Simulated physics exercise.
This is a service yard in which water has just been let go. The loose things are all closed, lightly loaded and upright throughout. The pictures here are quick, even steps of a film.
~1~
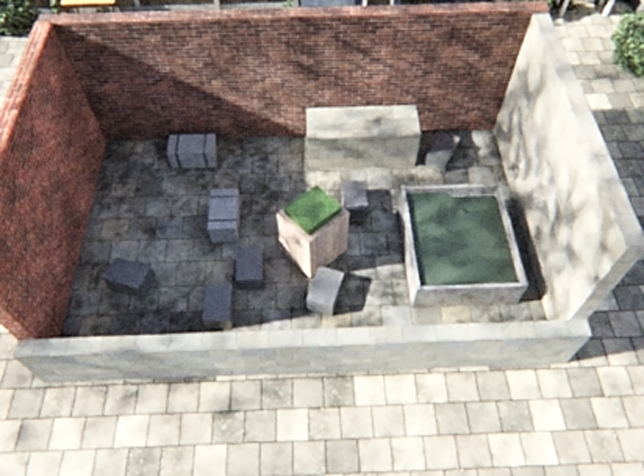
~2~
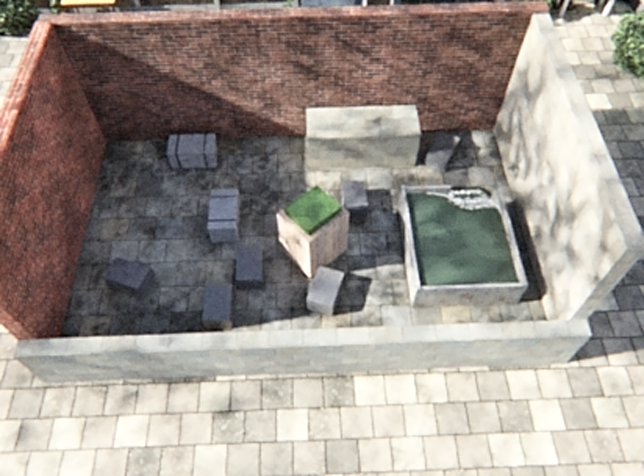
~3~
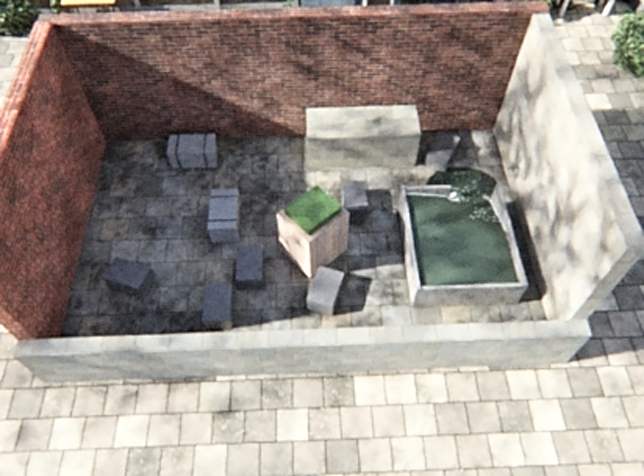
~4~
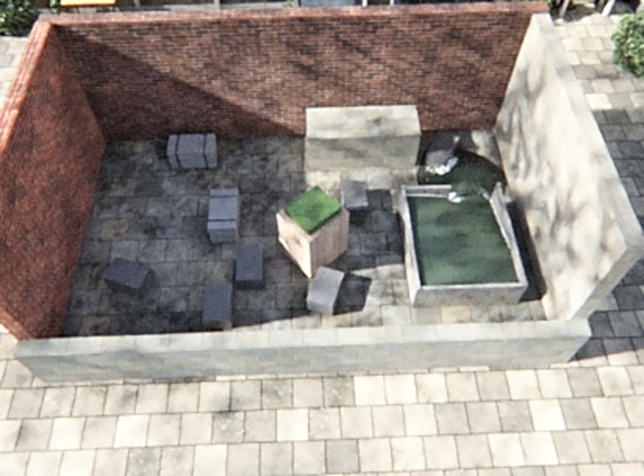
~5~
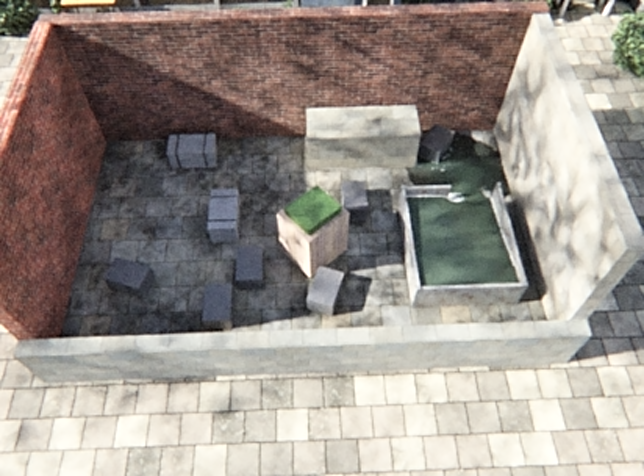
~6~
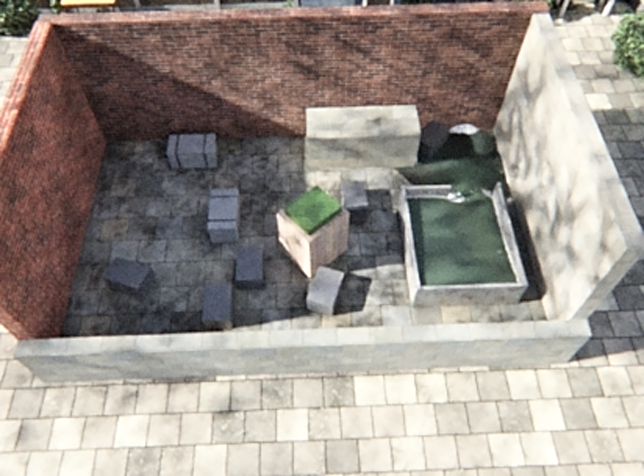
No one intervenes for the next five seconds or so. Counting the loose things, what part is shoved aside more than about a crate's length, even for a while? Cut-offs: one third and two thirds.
Fewer than a third of the things get pushed well away.
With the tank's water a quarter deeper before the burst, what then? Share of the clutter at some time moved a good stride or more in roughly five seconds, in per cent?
Roughly 20 %.
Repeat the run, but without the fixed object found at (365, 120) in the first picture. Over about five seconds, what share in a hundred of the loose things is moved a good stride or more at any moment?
I'd say somewhere around 10 per cent.
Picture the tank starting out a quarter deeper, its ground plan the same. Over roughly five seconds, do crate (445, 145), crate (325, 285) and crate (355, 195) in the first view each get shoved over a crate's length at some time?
Taking them as listed, the first did it, the second came up short and the third did it.
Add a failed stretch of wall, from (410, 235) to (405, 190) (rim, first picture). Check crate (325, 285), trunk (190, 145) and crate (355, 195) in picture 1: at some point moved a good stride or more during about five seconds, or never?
In that order: Swept aside, moved that far, pushed that far.
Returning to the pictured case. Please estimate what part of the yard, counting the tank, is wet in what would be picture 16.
Some 20 per cent.
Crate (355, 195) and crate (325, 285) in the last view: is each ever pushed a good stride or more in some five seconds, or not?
Beyond that, then not beyond that.
A moment on, 0 of 8 are well off their spots; 1 afloat.
Next, 0 of 8 are well off their spots; 1 afloat.
Later, 1 of 8 are well off their spots; 1 afloat.
In the end, 2 of 8 are well off their spots, and 2 have been at some point; 2 afloat.
